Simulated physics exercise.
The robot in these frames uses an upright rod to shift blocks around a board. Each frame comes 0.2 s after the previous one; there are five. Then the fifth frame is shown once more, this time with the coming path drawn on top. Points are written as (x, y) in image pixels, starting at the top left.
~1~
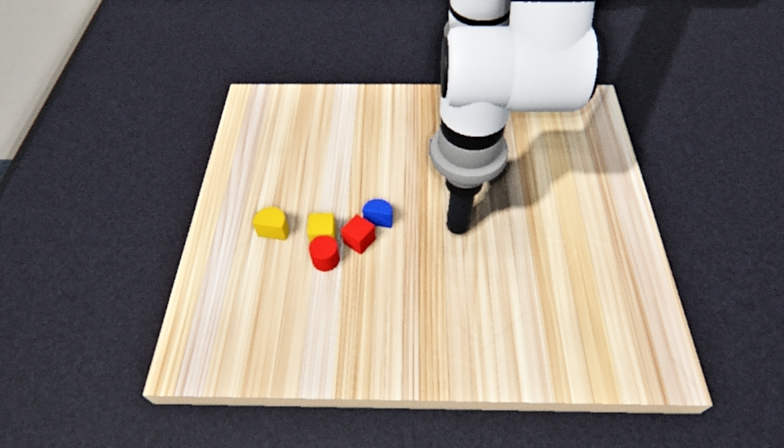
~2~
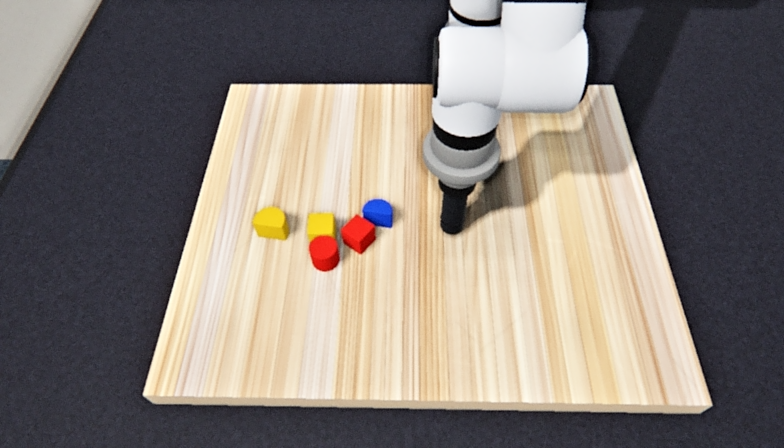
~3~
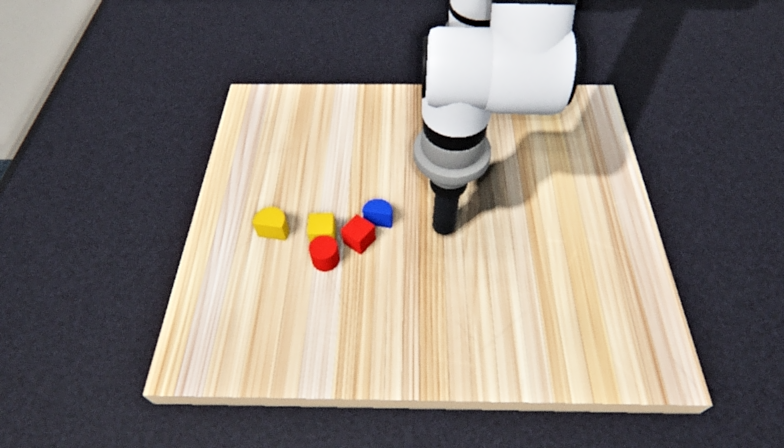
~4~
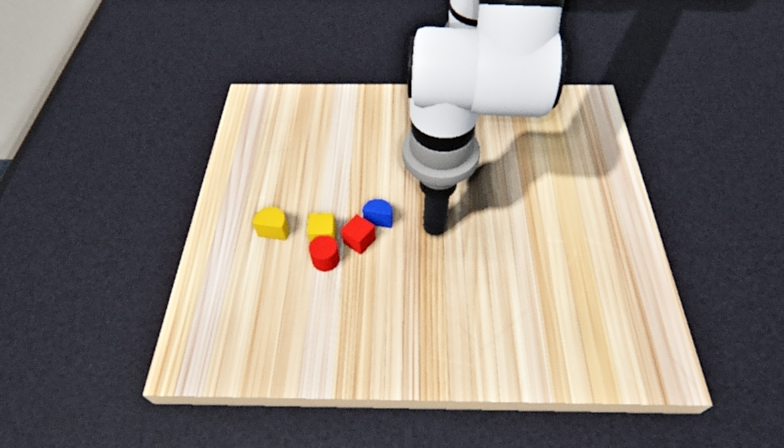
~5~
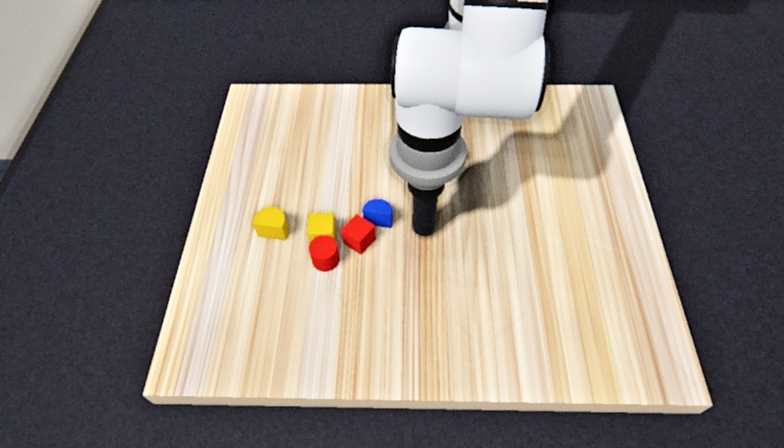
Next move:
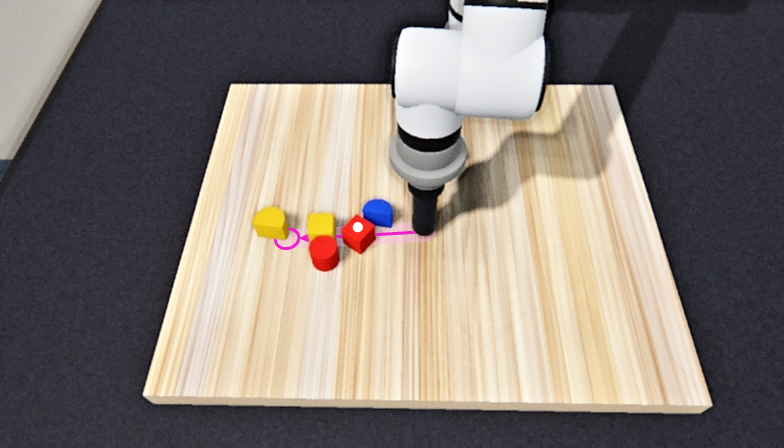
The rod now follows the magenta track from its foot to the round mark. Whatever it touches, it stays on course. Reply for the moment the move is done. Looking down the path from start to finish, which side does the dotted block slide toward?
Left.
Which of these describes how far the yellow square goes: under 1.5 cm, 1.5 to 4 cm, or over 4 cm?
Its displacement is above 4 cm.
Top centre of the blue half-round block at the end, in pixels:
Located at (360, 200).
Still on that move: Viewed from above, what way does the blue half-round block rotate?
The blue half-round block rotates clockwise.
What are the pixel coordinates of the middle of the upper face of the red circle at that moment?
The point I'd pick in the picture is (296, 270).
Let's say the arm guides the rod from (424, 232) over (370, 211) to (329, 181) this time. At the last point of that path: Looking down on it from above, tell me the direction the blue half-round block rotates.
Direction: Anticlockwise.
The drawn path runs from (424, 232) directly to (287, 239); the dot is on the red square.
On the path given first. One third of the way, rod (377, 230); red square (349, 228); blue half-round block (366, 201), turned 50° clockwise.
Two thirds of the way, rod (330, 233); yellow half-round block (265, 215); yellow square (296, 219), turned 40° clockwise; red circle (300, 263); red square (309, 238); blue half-round block (360, 200), turned 85° clockwise.
At the end, rod (286, 235); yellow half-round block (236, 213), turned 70° clockwise; yellow square (258, 224), turned 15° clockwise; red circle (296, 270); red square (293, 246), turned 50° anticlockwise; blue half-round block (360, 200), turned 85° clockwise.
